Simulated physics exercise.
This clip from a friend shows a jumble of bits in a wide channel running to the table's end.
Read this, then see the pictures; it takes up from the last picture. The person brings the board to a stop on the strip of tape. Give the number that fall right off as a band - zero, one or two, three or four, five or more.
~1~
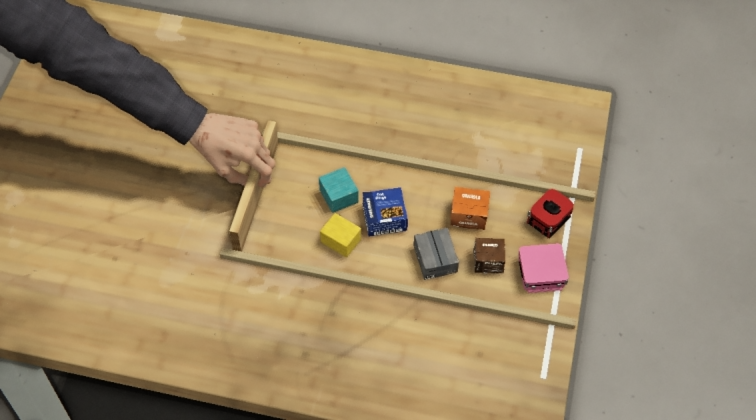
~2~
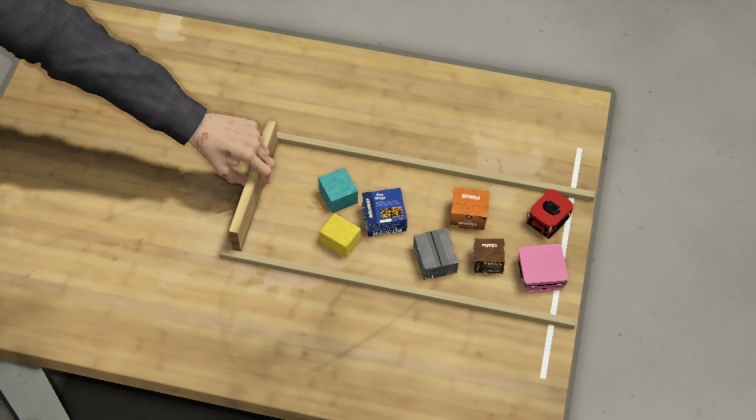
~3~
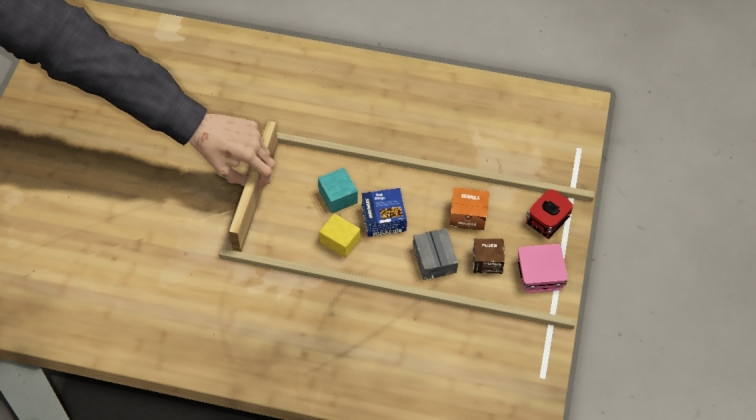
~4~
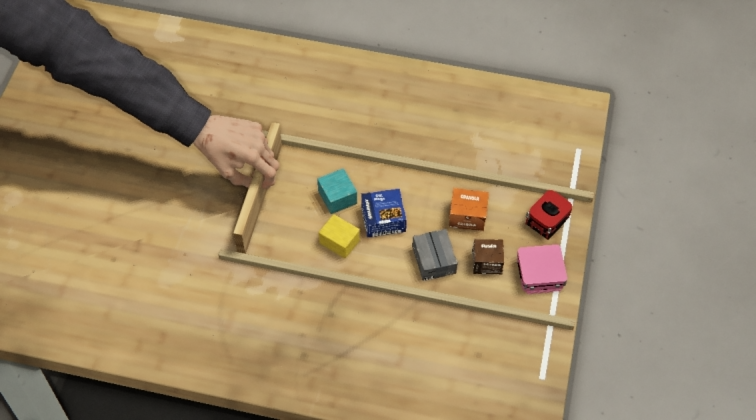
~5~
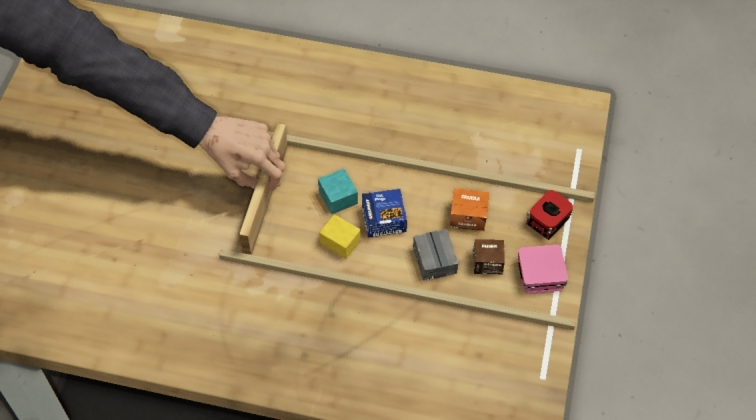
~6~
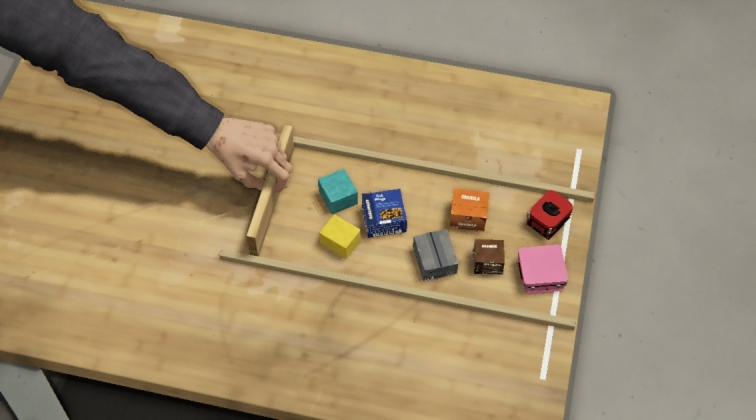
The answer is five or more.
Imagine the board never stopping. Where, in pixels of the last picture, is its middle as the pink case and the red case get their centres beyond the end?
Near (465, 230) in the first case, near (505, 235) in the other.
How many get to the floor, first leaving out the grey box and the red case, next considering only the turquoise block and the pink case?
Counts - first: 3; second: 4.
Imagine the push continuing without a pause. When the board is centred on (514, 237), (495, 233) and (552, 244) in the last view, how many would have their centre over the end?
Respectively, 3, 1 and 6.
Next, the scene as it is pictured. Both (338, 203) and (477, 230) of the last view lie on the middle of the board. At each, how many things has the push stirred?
Counting first: 3, next 8.
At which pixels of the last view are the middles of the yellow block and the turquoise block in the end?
Result: One about (577, 279), other about (587, 237).
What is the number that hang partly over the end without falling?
So the number is 2.
A little later, none off yet; pink case at rest near (542, 270); red case at rest near (550, 215); brown box at rest near (489, 257).
Next, none off yet; pink case shifted about its own width near (586, 274); red case shifted a little near (559, 219); brown box shifted well along near (549, 268).
When it is over, the number that fall off is five or more; down, blue box, grey box, orange box, brown box, red case and pink case.
